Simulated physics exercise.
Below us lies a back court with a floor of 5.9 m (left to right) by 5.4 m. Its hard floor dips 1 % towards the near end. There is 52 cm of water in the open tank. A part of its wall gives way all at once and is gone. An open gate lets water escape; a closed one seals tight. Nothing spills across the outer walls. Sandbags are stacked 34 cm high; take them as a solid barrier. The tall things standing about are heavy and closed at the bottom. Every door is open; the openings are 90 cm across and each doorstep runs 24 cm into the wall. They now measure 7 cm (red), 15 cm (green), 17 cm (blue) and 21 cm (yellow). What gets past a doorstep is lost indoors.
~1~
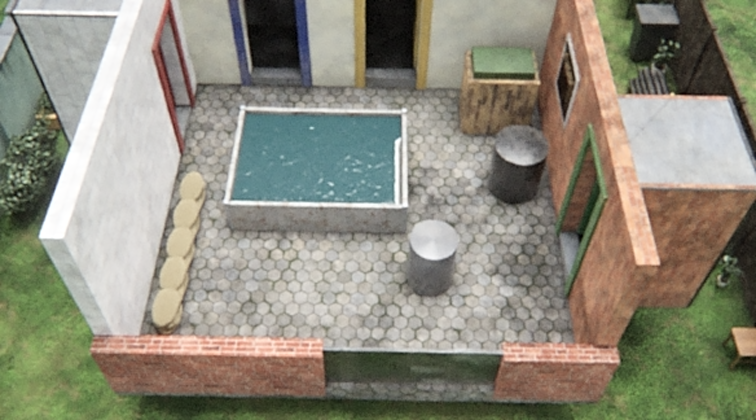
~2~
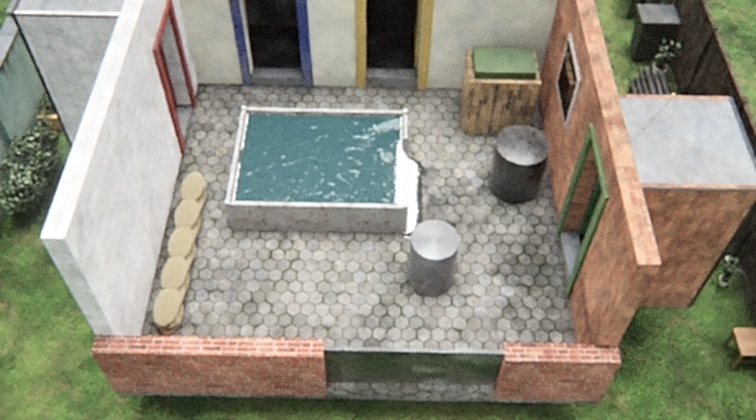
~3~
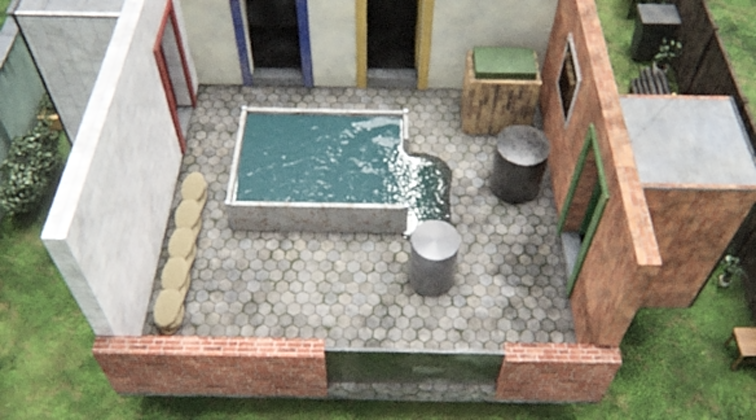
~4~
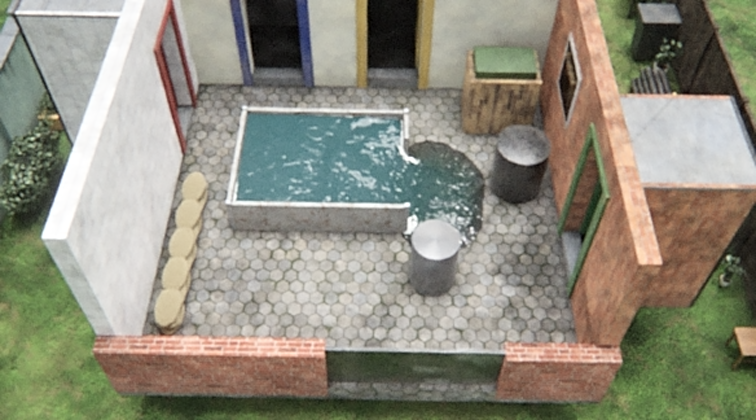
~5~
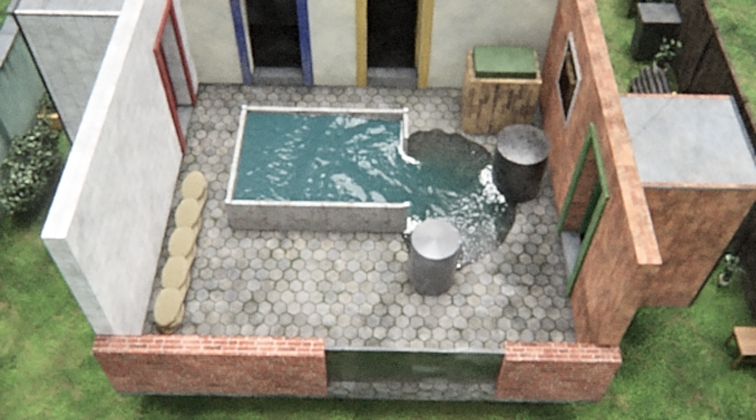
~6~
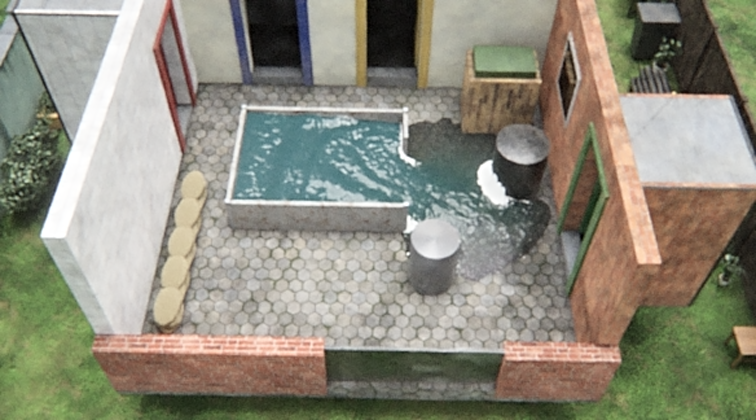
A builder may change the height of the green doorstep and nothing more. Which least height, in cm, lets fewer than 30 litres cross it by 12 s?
At least 22 cm or so.
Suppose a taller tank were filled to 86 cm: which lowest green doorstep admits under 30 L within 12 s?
Then roughly 39 cm.
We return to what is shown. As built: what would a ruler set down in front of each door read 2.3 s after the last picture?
Depths in cm: Red 0, green 24, blue 0, yellow 1.
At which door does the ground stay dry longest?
Last comes the red one.
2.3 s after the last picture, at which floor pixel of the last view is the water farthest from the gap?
Around (573, 374).
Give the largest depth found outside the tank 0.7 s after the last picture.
Up to some 32 cm.
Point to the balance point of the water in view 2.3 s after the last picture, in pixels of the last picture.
At about (406, 206).
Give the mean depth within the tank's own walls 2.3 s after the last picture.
About 23 cm.
Then, 0.7 s after the last picture water covers 25 % of the floor, deepest (32 cm) near (488, 192); 22 cm at the green door, 4 litres in over its 15 cm doorstep.
Then, 2.3 s after the last picture water covers 40 % of the floor, deepest (37 cm) near (571, 362); 24 cm at the green door, 83 litres in over its 15 cm doorstep.
Then, 11.3 s after the last picture water covers 95 % of the floor, deepest (13 cm) near (313, 369); 9 cm at the green door, 120 litres in over its 15 cm doorstep.
At the green door as built, the water peaked near 26 cm, 1.7 s after the last picture.
Run again over the same 12 s with other heights there, 63 litres in over 19 cm, 10 litres over 25.5 cm. The limit of 30 litres is kept from about 22 cm up.
